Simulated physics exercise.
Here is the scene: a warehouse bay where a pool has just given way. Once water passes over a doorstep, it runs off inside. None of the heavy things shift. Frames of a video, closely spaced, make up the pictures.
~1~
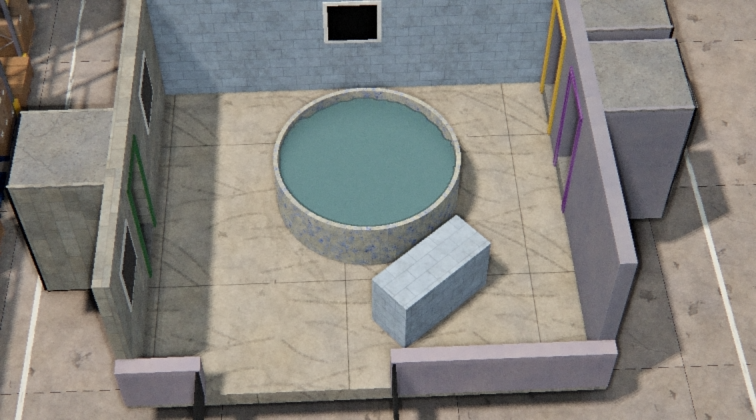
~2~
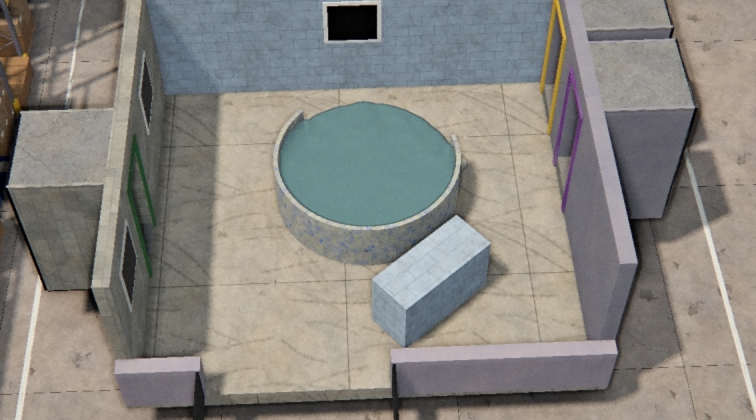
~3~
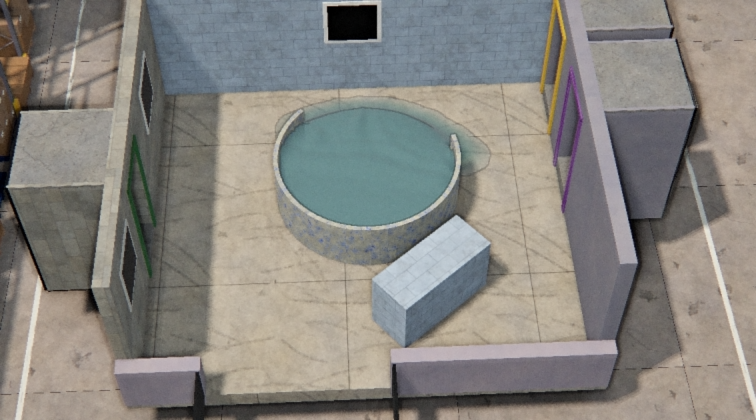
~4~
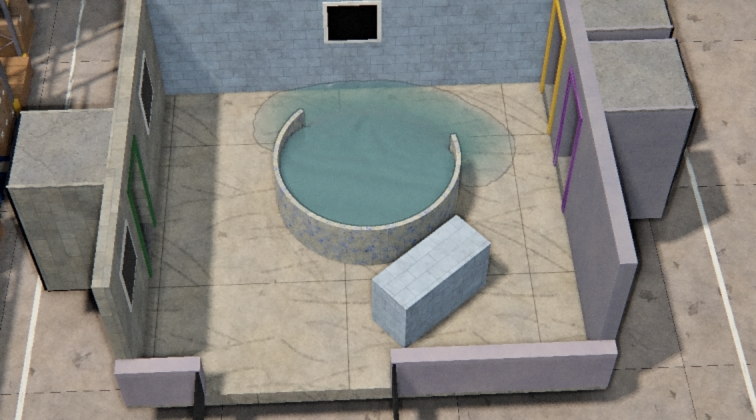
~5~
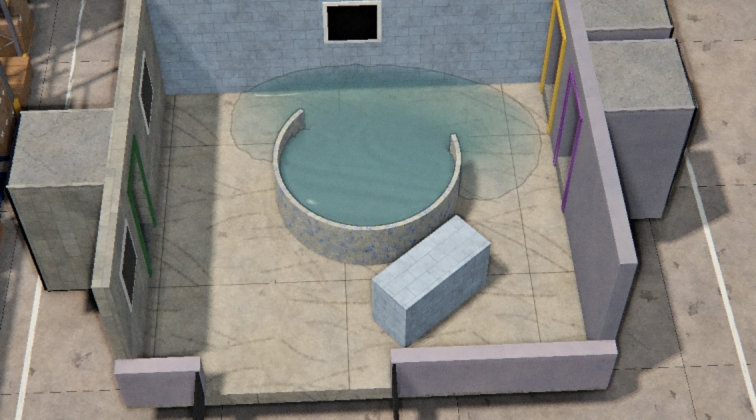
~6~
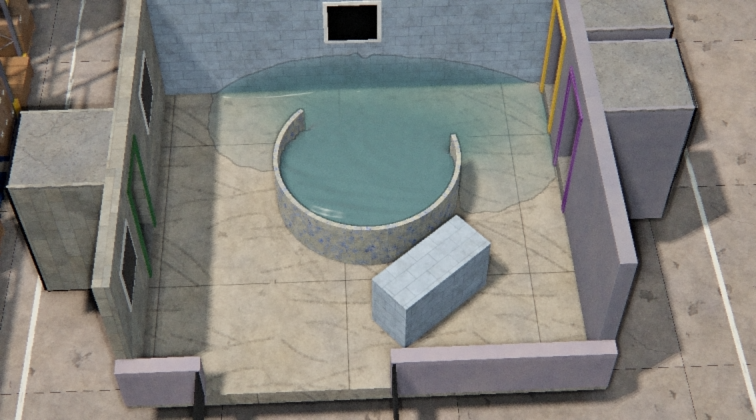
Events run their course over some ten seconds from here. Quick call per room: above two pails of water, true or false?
Green door: False; yellow door: True; purple door: False.
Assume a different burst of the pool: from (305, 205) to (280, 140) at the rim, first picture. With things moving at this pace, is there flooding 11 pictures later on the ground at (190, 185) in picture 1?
It would be drenched.
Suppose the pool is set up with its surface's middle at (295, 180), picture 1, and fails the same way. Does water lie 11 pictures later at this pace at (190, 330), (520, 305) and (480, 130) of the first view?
My reading is missed by the flood first, missed by the flood next and hit by the flood last.
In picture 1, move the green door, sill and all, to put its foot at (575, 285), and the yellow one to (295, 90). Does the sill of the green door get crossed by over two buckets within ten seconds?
Checking it alone, the green door overshoots.
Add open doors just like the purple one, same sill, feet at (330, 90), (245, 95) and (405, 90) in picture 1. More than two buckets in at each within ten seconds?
Lab note, doors in listed order: Over the limit, under the limit, over the limit.
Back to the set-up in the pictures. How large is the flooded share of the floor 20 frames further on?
That's roughly 80 per cent.
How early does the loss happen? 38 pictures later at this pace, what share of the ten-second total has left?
Close to 55 out of every hundred.
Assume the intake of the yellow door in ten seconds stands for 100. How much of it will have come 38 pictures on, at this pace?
Roughly 100 per cent.
A moment on, water covers 30 % of the floor; the green door not reached, the yellow door over two buckets in, the purple door wet at the sill, nothing in.
Next, water covers 45 % of the floor; the green door wet at the sill, nothing in, the yellow door far over two buckets in, the purple door wet at the sill, nothing in.
Then, water covers 80 % of the floor; the green door wet at the sill, nothing in, the yellow door far over two buckets in, the purple door wet at the sill, nothing in.
Later, water covers 100 % of the floor; the green door wet at the sill, nothing in, the yellow door far over two buckets in, the purple door wet at the sill, nothing in.
In the end, water covers 100 % of the floor; the green door wet at the sill, nothing in, the yellow door far over two buckets in, the purple door wet at the sill, nothing in.
